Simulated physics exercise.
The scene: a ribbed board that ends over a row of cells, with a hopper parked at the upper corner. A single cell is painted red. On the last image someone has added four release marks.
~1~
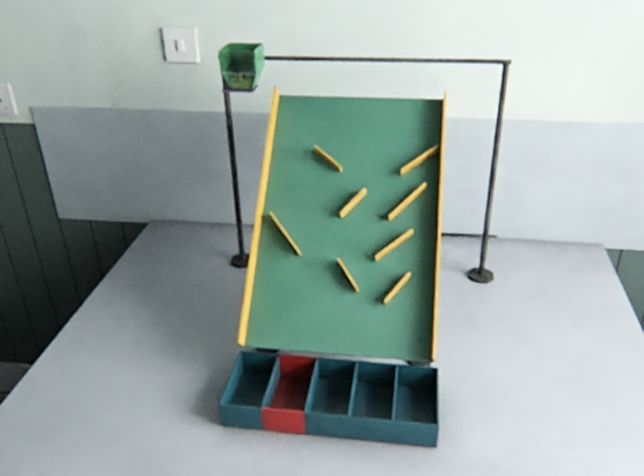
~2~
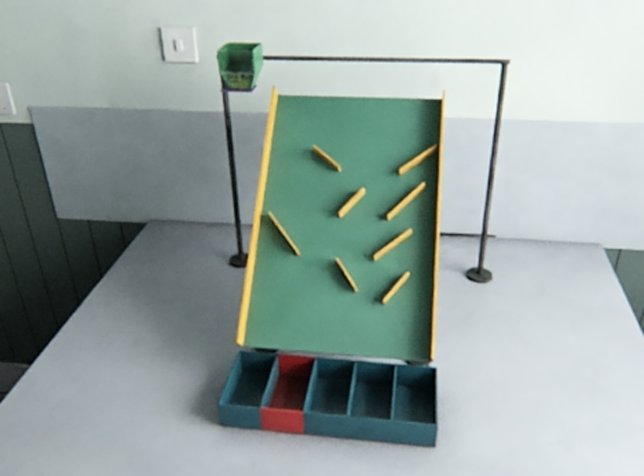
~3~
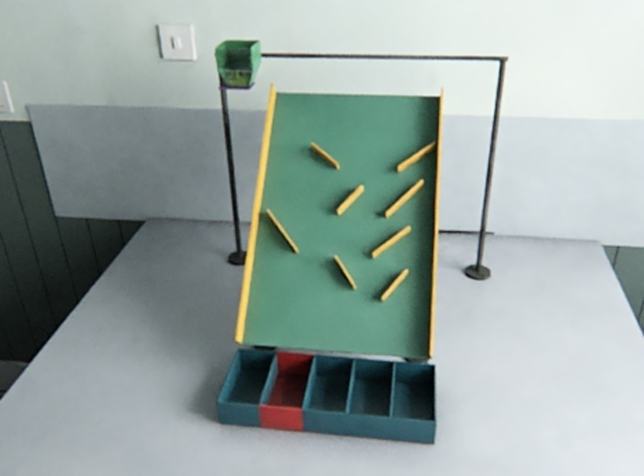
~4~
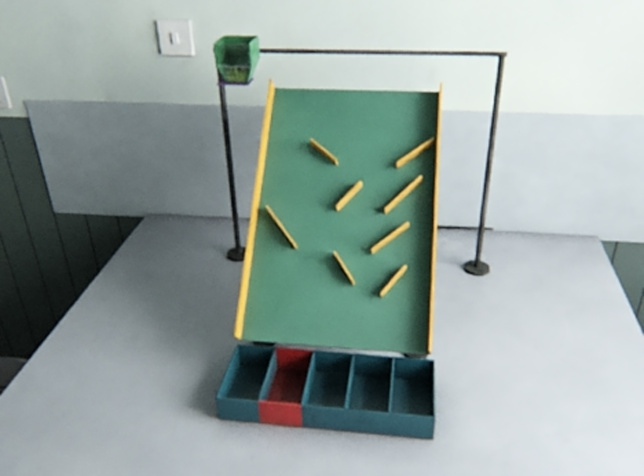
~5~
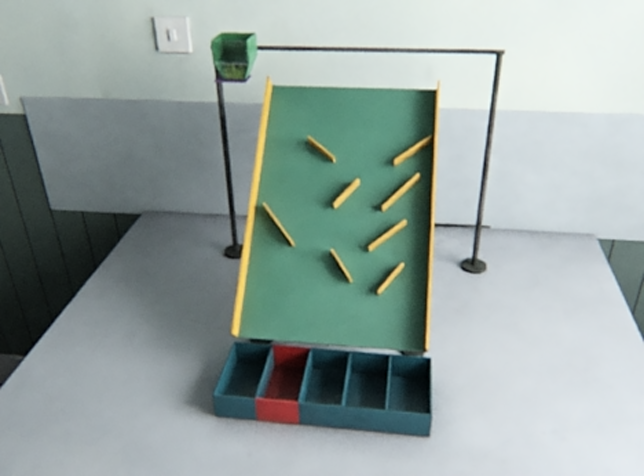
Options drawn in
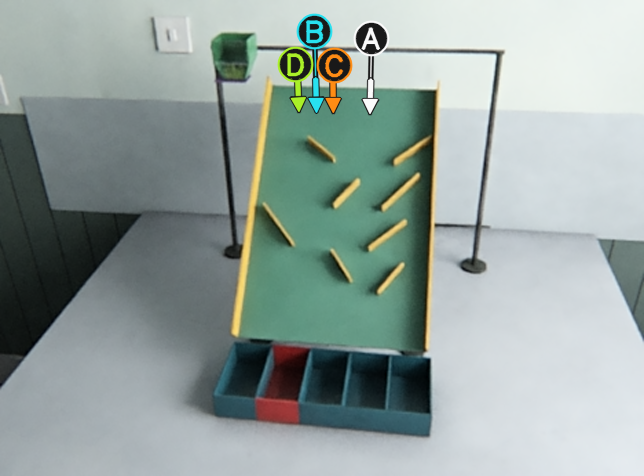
A green sloping board with yellow edges stands on a pale grey table against a light wall, seen from the front and slightly above. Short yellow ribs slant across it, a small green hopper sits on a dark metal stand at its upper left, and five dark blue-green cells lie below, the second from left painted red. Nothing on the table moves; only the view shifts very slightly.
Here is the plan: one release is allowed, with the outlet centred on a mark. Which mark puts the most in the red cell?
C beats the others.
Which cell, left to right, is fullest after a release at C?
The second.
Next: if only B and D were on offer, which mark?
Here it is mark B.
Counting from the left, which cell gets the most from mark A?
It is the fourth one.
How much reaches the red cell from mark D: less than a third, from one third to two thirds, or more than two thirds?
Less than a third.
On the marked copy, mark A meets the board at (370, 108); mark B meets the board at (316, 107); mark C meets the board at (333, 107); mark D meets the board at (298, 106).
With A, a small share in the red cell, the bulk in other cells, a small share outside the box.
With B, close to a quarter in the red cell, close to two thirds in other cells, only a few outside the box.
With C, close to half in the red cell, close to a third in other cells, a small share outside the box.
With D, a small share in the red cell, the bulk in other cells, a small share outside the box.
